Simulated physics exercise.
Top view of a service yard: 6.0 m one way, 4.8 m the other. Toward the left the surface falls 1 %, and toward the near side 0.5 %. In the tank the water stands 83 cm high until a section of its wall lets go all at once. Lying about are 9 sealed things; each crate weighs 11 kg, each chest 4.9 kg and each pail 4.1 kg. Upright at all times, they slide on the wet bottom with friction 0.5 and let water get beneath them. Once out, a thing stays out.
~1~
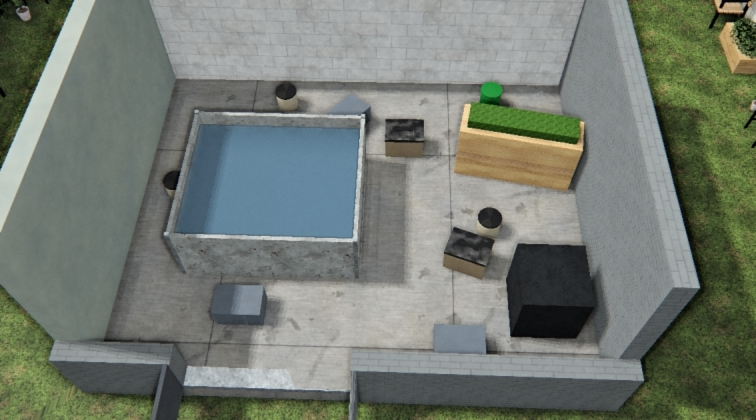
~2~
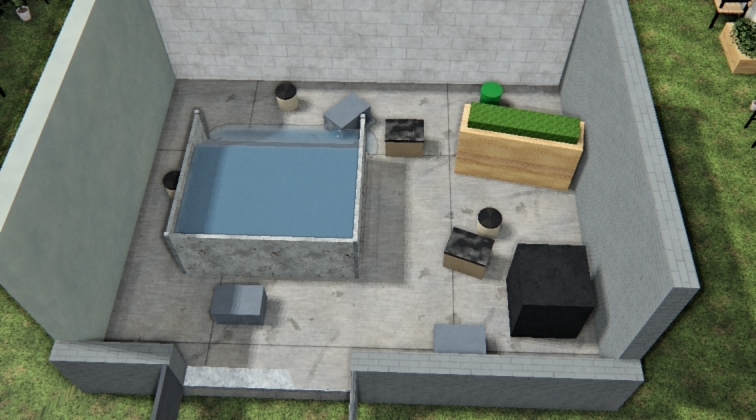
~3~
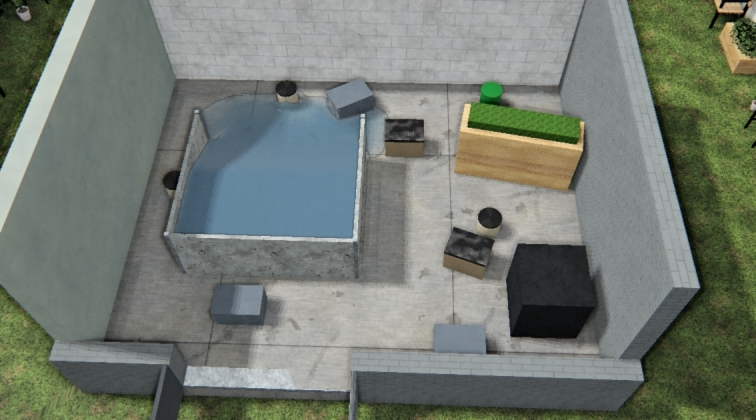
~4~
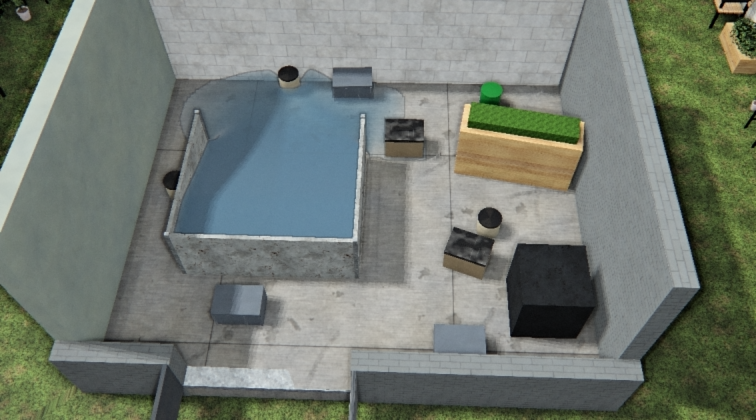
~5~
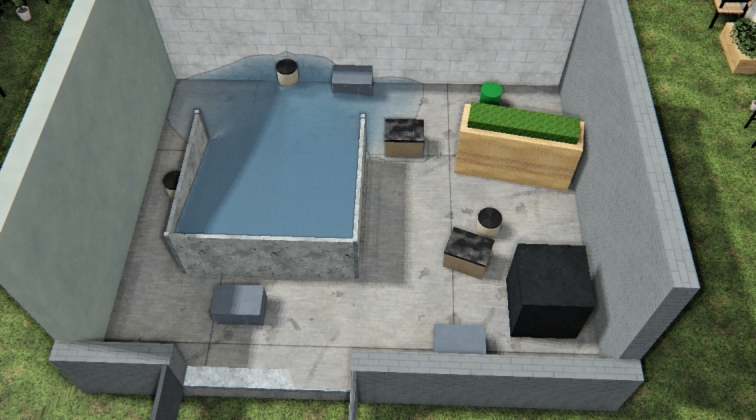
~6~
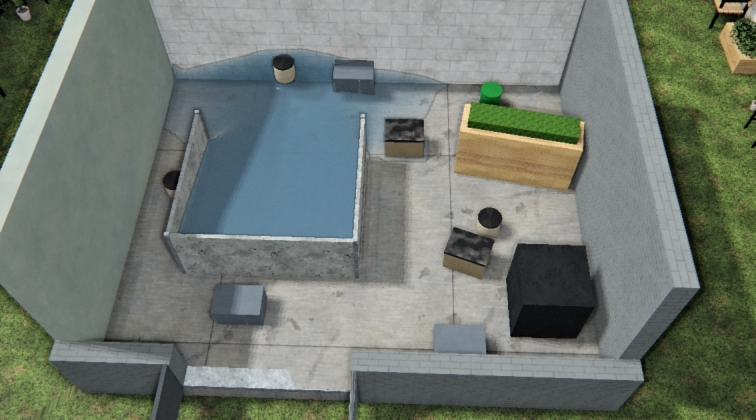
At the start, water fills a walled tank in a service yard. The tank's far side opens and water pours out toward the back wall, pushing a grey chest and a dark-topped pail back with it. The water then spreads along the wall, while the green pail and nearer chests stay put.
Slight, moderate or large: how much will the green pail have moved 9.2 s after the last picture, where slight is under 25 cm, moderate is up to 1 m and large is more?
Its move will be long.
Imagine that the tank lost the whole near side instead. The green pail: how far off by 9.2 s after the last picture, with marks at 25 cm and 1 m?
Result: Green pail essentially stationary.
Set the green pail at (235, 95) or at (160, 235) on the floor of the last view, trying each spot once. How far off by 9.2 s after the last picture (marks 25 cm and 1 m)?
Respectively: It is shoved a long way; it is shoved a long way.
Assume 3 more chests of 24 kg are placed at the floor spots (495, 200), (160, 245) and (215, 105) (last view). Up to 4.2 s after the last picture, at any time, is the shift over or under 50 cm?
One by one: Below the mark, beyond the mark, beyond the mark.
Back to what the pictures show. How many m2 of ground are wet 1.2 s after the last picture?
About 15 m2.
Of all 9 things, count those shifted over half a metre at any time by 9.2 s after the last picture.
Result: 9.
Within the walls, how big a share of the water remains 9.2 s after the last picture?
88 %.
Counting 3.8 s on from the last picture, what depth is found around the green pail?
Depth approx. 24 cm.
Then, 1.2 s after the last picture the green pail is near (561, 120), 1.1 m from its start, afloat; 0 of 9 are out; 4 afloat.
Then, 3.8 s after the last picture the green pail is near (459, 114), 0.9 m from its start, afloat; 0 of 9 are out; 7 afloat.
Then, 6.2 s after the last picture the green pail is near (429, 296), 3.7 m from its start, afloat; 0 of 9 are out; 9 afloat.
Then, 9.2 s after the last picture the green pail is near (450, 290), 3.5 m from its start, afloat; 1 of 9 are out; 8 afloat.
